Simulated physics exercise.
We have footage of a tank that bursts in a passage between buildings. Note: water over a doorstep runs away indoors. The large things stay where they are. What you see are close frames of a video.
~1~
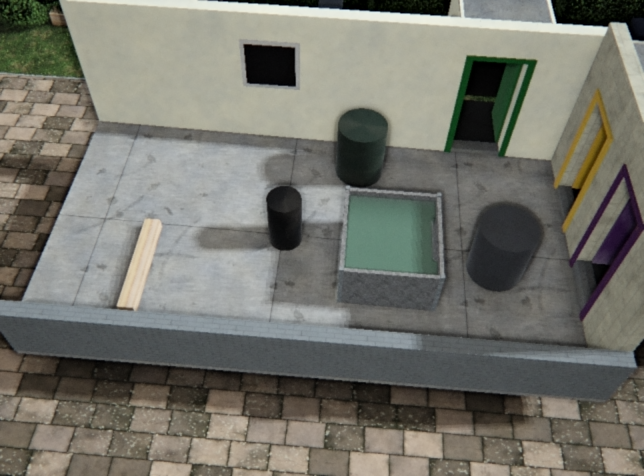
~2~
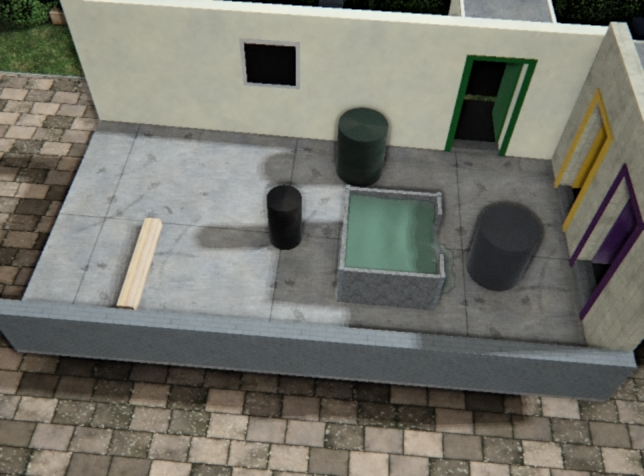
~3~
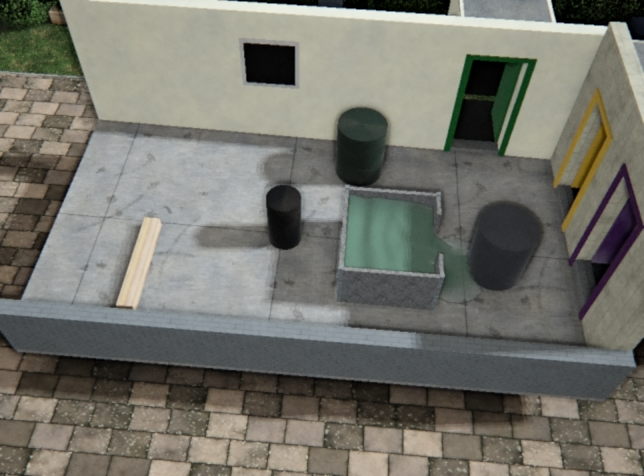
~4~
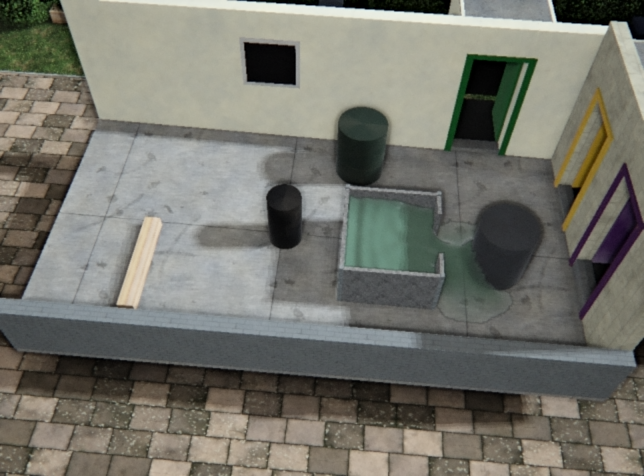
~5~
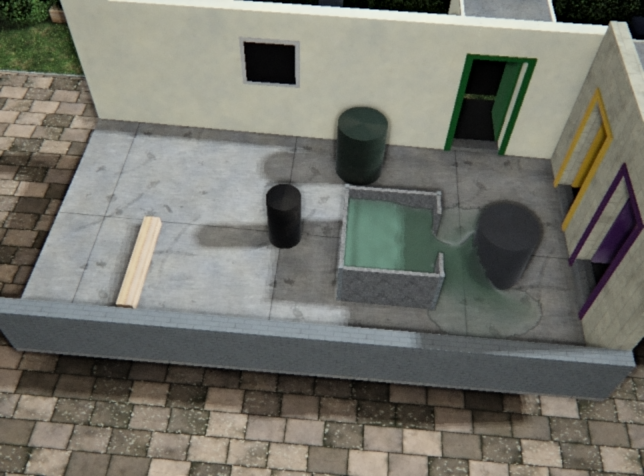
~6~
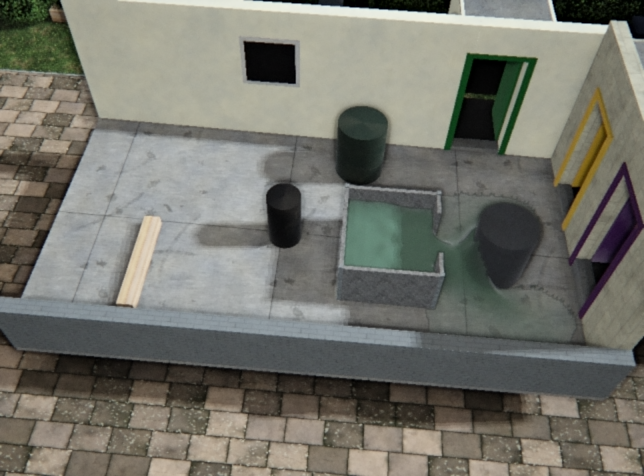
Green water pours through a gap in the tank's right side and spreads around a dark cylinder.
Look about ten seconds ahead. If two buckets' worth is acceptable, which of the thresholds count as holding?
The yellow door does not count, the green door does not count, the purple door counts as holding.
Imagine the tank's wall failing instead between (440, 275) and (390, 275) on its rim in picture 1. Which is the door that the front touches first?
Answer: The purple-painted one.
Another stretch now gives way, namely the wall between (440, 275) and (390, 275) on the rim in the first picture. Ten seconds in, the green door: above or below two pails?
Result: Green remains beneath it.
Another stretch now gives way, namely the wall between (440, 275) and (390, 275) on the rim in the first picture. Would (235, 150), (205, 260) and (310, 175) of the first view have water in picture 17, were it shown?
Taking the three spots as listed, they end up spared, inundated and spared.
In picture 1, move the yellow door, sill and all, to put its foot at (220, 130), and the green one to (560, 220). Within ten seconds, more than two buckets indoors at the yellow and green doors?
Note: Yellow falls short; green overshoots.
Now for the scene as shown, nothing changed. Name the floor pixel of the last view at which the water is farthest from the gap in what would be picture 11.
Close to (549, 162).
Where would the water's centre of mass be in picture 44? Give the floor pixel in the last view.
About (449, 237) in the last view.
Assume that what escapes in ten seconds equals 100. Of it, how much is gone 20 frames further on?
Roughly 35 %.
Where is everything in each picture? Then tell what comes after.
The first picture shows still water in the water tank at (392, 234).
In the second picture, water pours out at (432, 257) and has run to (443, 290).
In the third picture, the front is at (479, 287), out from the gap at (432, 257).
In the fourth picture, the front is at (507, 298), out from the gap at (432, 258).
In the fifth picture, water pours out at (432, 256) and has run to (536, 317).
In the sixth picture, water pours out at (432, 256) and has run to (568, 330).
A moment on, water covers 25 % of the floor; the yellow door wet at the sill, nothing in, the green door wet at the sill, nothing in, the purple door wet at the sill, nothing in.
Next, water covers 30 % of the floor; the yellow door wet at the sill, nothing in, the green door over two buckets in, the purple door wet at the sill, nothing in.
Then, water covers 40 % of the floor; the yellow door under two buckets in, the green door over two buckets in, the purple door wet at the sill, nothing in.
Later, water covers 50 % of the floor; the yellow door over two buckets in, the green door far over two buckets in, the purple door wet at the sill, nothing in.
In the end, water covers 70 % of the floor; the yellow door far over two buckets in, the green door far over two buckets in, the purple door wet at the sill, nothing in.
